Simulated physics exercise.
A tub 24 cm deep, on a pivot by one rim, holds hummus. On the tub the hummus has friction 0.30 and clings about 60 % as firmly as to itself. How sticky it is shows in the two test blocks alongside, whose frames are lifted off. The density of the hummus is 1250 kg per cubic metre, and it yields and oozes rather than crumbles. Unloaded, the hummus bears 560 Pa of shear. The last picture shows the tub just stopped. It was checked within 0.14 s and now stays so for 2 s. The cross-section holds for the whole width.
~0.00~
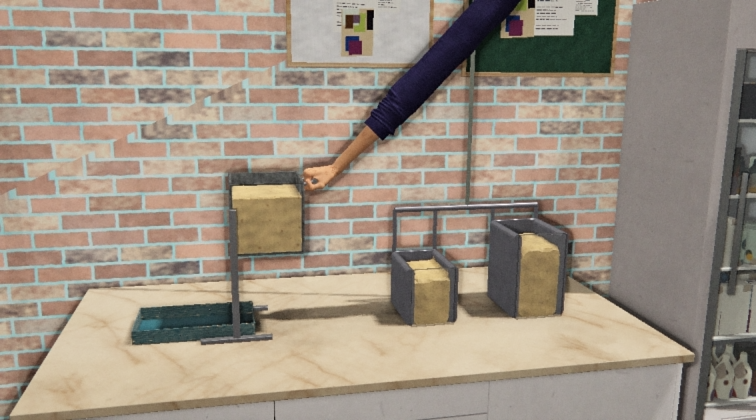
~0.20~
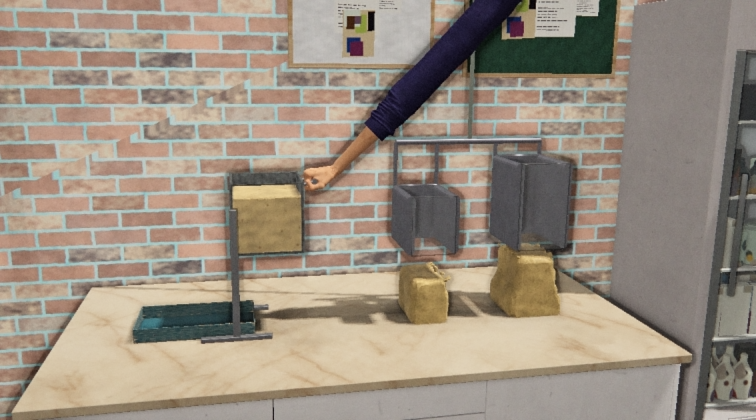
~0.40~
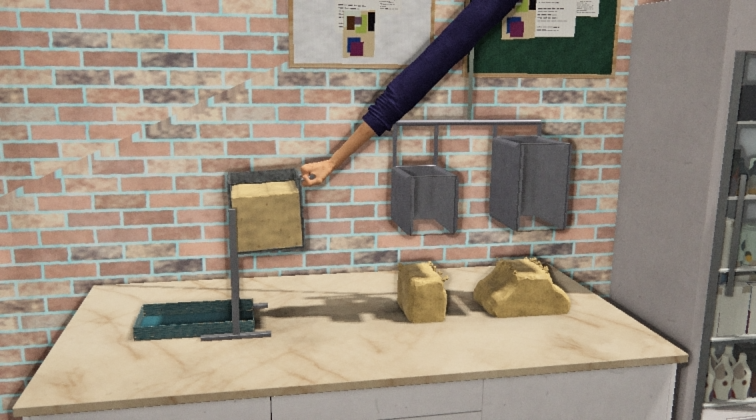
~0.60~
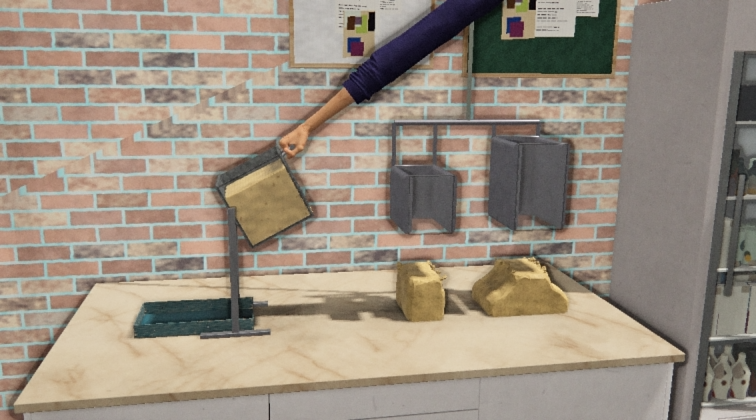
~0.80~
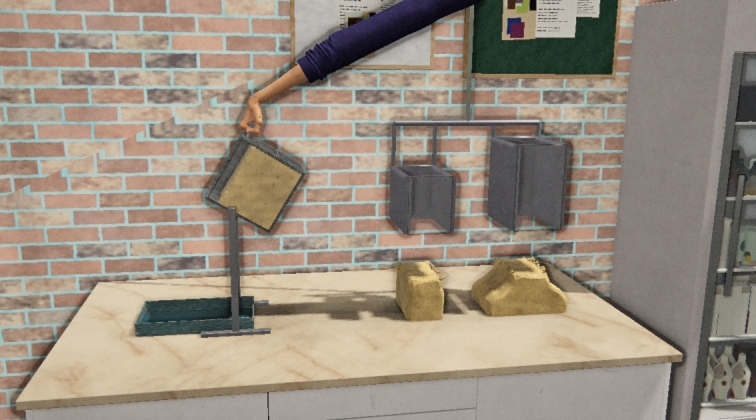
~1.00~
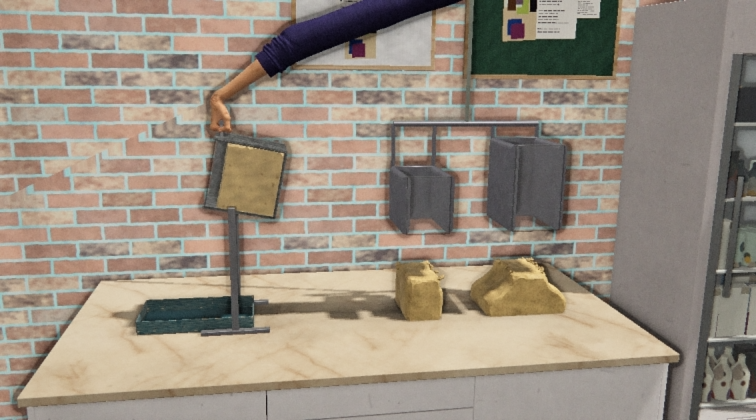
A purple-sleeved arm tilting a tub of tan paste leftward above a counter, after casings lift off two blocks and the right one slumps.
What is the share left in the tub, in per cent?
About 100 %.
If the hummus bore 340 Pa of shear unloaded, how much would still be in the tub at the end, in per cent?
In that case some 65 per cent.
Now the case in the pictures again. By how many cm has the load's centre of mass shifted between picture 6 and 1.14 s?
Some 0 cm.
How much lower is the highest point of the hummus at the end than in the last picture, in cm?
About 2 cm.
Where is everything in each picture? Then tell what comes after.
In the first picture, handle-side rim at (301, 182), tilt 0 degrees; top of the hummus at (297, 196); blocks stand 17 cm, 27 cm (left to right).
In the second picture, handle-side rim at (301, 183), tilt 0 degrees; top of the hummus at (297, 196); blocks stand 17 cm, 23 cm (left to right).
In the third picture, handle-side rim at (298, 179), tilt 3 degrees; top of the hummus at (294, 193); blocks stand 17 cm, 17 cm (left to right).
In the fourth picture, handle-side rim at (278, 155), tilt 27 degrees; top of the hummus at (281, 169); blocks stand 17 cm, 17 cm (left to right).
In the fifth picture, handle-side rim at (241, 139), tilt 59 degrees; top of the hummus at (255, 149); blocks stand 17 cm, 17 cm (left to right).
In the sixth picture, handle-side rim at (215, 140), tilt 79 degrees; top of the hummus at (232, 146); blocks stand 17 cm, 17 cm (left to right).
After 1.14 s, the tub is at 79 degrees and holds 100 %.
After 1.31 s, the tub is at 79 degrees and holds 100 %.
After 1.48 s, the tub is at 79 degrees and holds 100 %.
After 1.65 s, the tub is at 79 degrees and holds 100 %.
After 3.00 s, at the end, the tub is at 79 degrees and holds 100 %.
